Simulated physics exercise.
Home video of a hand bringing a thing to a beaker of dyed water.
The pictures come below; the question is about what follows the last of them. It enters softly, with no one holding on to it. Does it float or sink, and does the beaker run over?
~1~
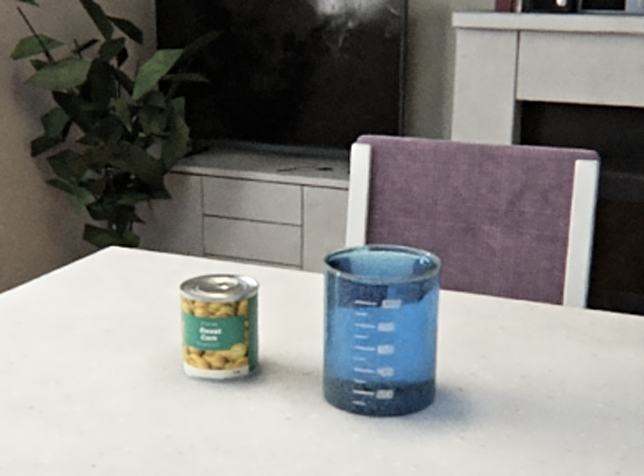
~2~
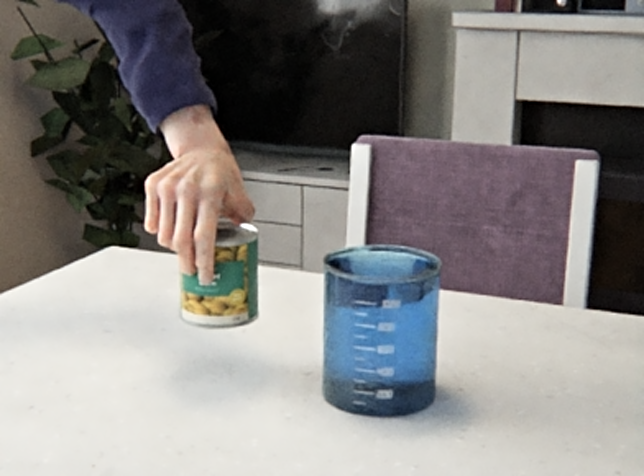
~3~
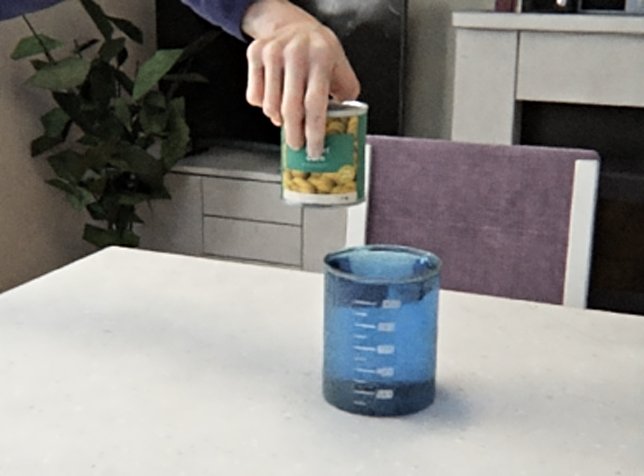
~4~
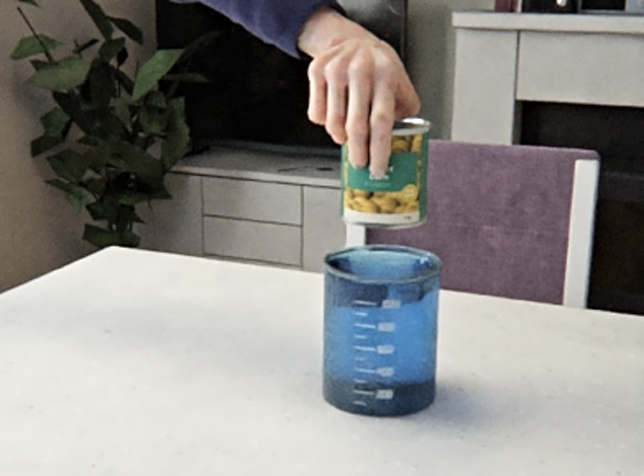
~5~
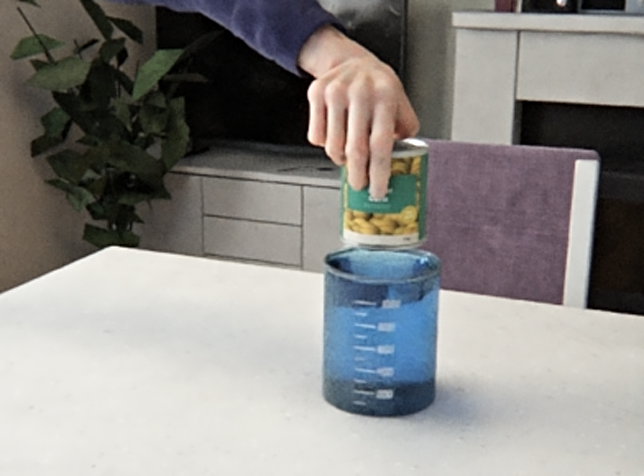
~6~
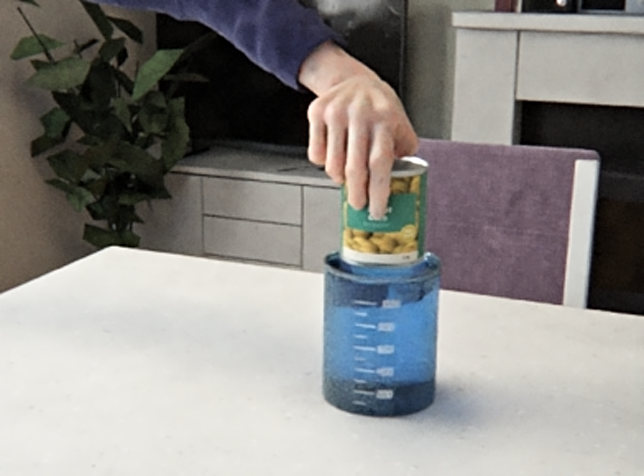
What you'd see is that the thing drops down while the beaker spills some.
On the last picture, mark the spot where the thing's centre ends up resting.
Roughly at (380, 348).
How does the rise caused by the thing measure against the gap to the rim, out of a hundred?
Ratio: About 680 in a hundred.
Soon after, the tin of food enters the dyed water; the beaker is full to the brim; some has gone over the rim.
Later, the tin of food goes on down; the beaker is full to the brim; some has gone over the rim.
In the end, the tin of food lies on the bottom; the beaker is full to the brim; some has gone over the rim.
